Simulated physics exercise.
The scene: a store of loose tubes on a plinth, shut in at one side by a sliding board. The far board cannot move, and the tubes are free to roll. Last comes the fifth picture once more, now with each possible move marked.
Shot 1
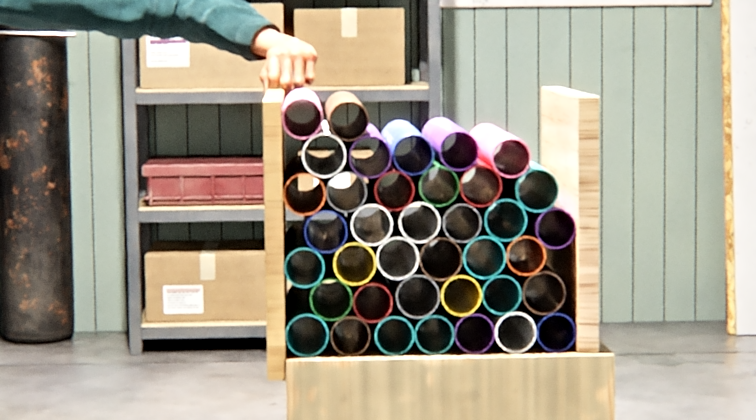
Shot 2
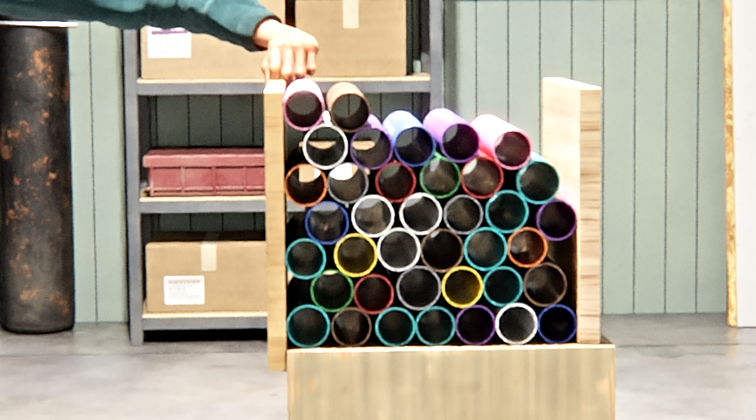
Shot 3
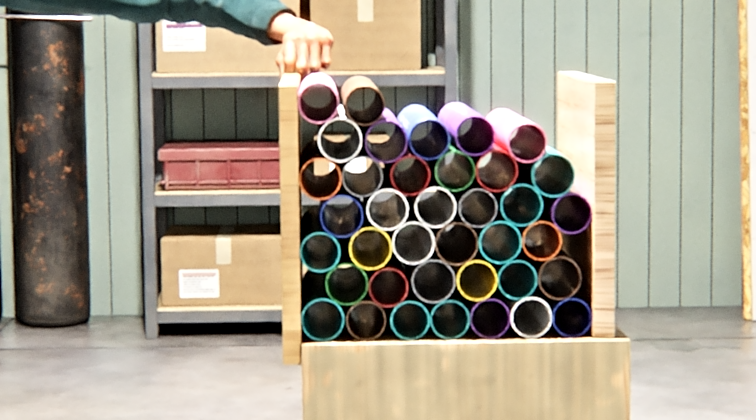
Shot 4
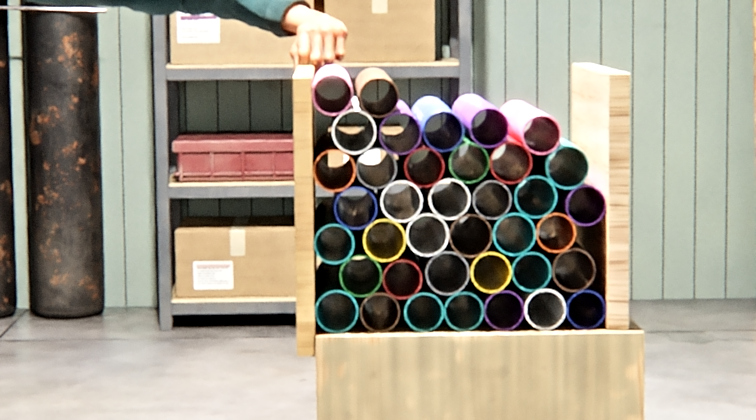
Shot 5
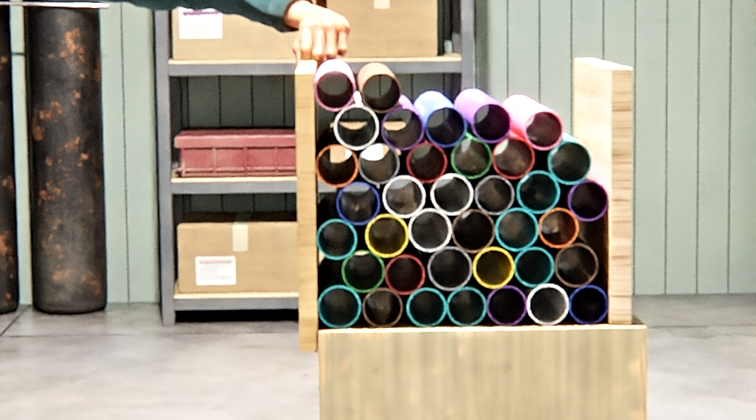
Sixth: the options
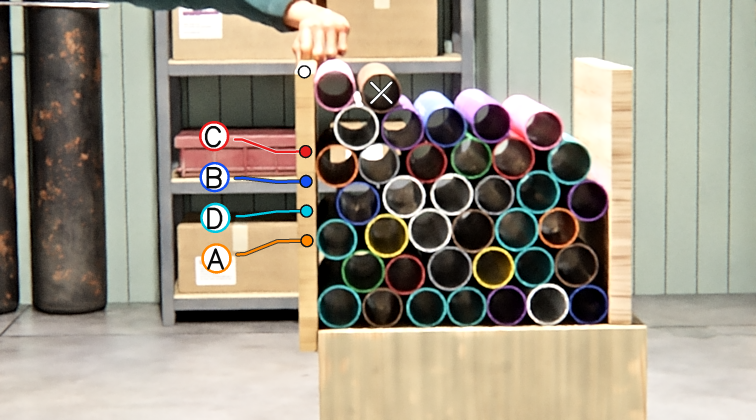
A stack of loose, open-ended tubes, rimmed in turquoise, pink, purple, white, yellow and orange, fills a wooden holder on a plinth, seen end-on from the front. A green-sleeved hand rests atop the board at left, before grey shelves with cardboard boxes, a red case and dark cylinders. The tubes, board and hand keep their arrangement while the view drifts slightly, shifting everything rightward and a little upward.
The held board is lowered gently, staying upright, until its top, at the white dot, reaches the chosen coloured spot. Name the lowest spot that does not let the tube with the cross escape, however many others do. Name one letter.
Mark B is as low as it can go.
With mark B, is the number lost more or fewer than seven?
It loses fewer than seven.
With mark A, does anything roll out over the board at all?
Yes, at A.
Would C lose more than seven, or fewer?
It loses fewer than seven.
On the marked copy, A at (307, 241); B at (306, 181); C at (305, 151); D at (306, 211); the cross at (381, 93); the white dot at (304, 72).
Taking B. A third of the way, top of the board (315, 124).
Two thirds of the way, top of the board (315, 181).
When it is over, top of the board (315, 181), one out over the board, the crossed one still inside.
As for the rest, A lets the crossed one out; C keeps the crossed one inside; D lets the crossed one out.
